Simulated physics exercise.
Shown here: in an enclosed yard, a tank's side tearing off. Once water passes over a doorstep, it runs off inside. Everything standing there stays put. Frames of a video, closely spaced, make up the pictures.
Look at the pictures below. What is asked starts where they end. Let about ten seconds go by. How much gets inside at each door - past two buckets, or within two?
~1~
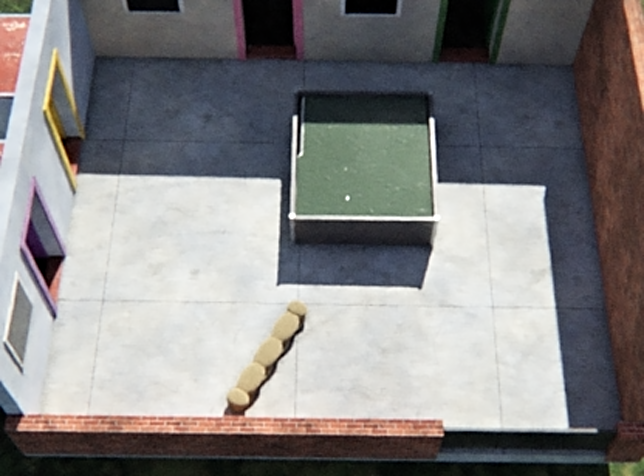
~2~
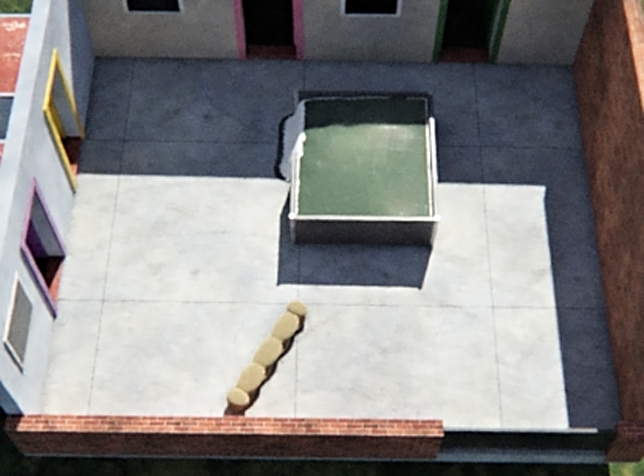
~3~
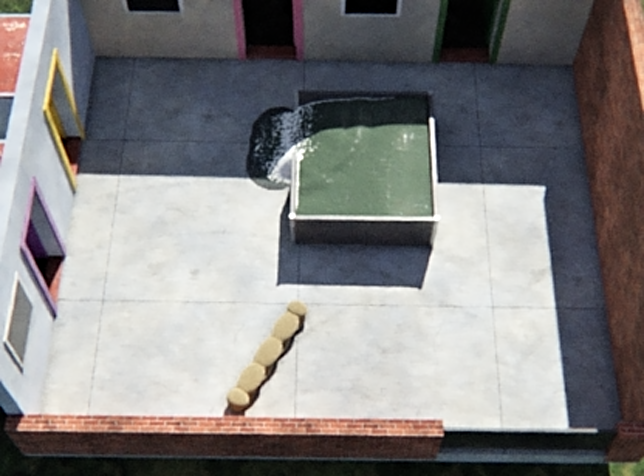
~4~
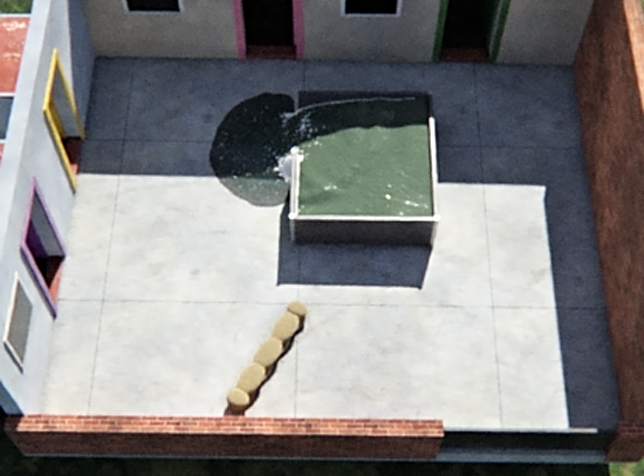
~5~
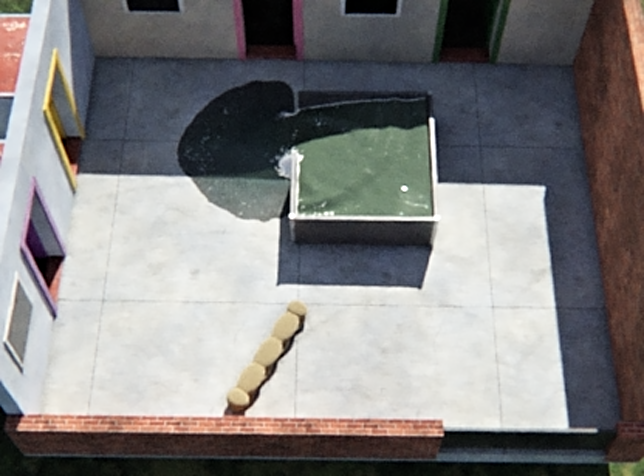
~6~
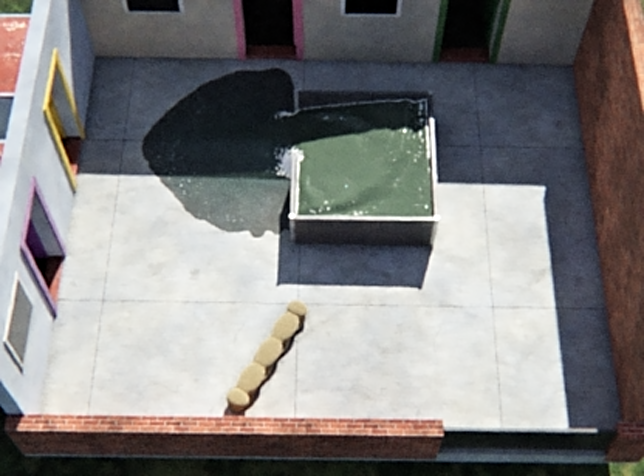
In order: Purple door: Over two buckets, pink door: At most two buckets, green door: At most two buckets, yellow door: Over two buckets.
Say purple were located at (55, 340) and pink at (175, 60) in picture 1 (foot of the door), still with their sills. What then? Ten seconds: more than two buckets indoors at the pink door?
As far as I can tell, the pink door comes in higher.
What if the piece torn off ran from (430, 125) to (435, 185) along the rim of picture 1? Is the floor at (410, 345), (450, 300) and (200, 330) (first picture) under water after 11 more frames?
Point by point: Untouched, untouched and untouched.
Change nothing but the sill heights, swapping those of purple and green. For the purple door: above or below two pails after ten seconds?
My guess is that purple doesn't reach the mark.
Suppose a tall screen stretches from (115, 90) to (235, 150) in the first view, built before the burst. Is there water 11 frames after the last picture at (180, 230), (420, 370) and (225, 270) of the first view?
Taking the points in the order given, they are inundated, high and dry and inundated.
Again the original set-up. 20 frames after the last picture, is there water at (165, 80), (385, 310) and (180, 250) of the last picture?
As listed, the points end up soaked, high and dry and soaked.
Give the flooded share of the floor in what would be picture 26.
Roughly 35 per cent.
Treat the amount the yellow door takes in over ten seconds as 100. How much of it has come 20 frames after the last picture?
75 %.
A moment on, water covers 25 % of the floor; the purple door not reached, the pink door wet at the sill, nothing in, the green door not reached, the yellow door under two buckets in.
Next, water covers 25 % of the floor; the purple door wet at the sill, nothing in, the pink door under two buckets in, the green door not reached, the yellow door over two buckets in.
Then, water covers 35 % of the floor; the purple door under two buckets in, the pink door under two buckets in, the green door not reached, the yellow door far over two buckets in.
Later, water covers 50 % of the floor; the purple door over two buckets in, the pink door under two buckets in, the green door not reached, the yellow door far over two buckets in.
In the end, water covers 85 % of the floor; the purple door over two buckets in, the pink door under two buckets in, the green door wet at the sill, nothing in, the yellow door far over two buckets in.
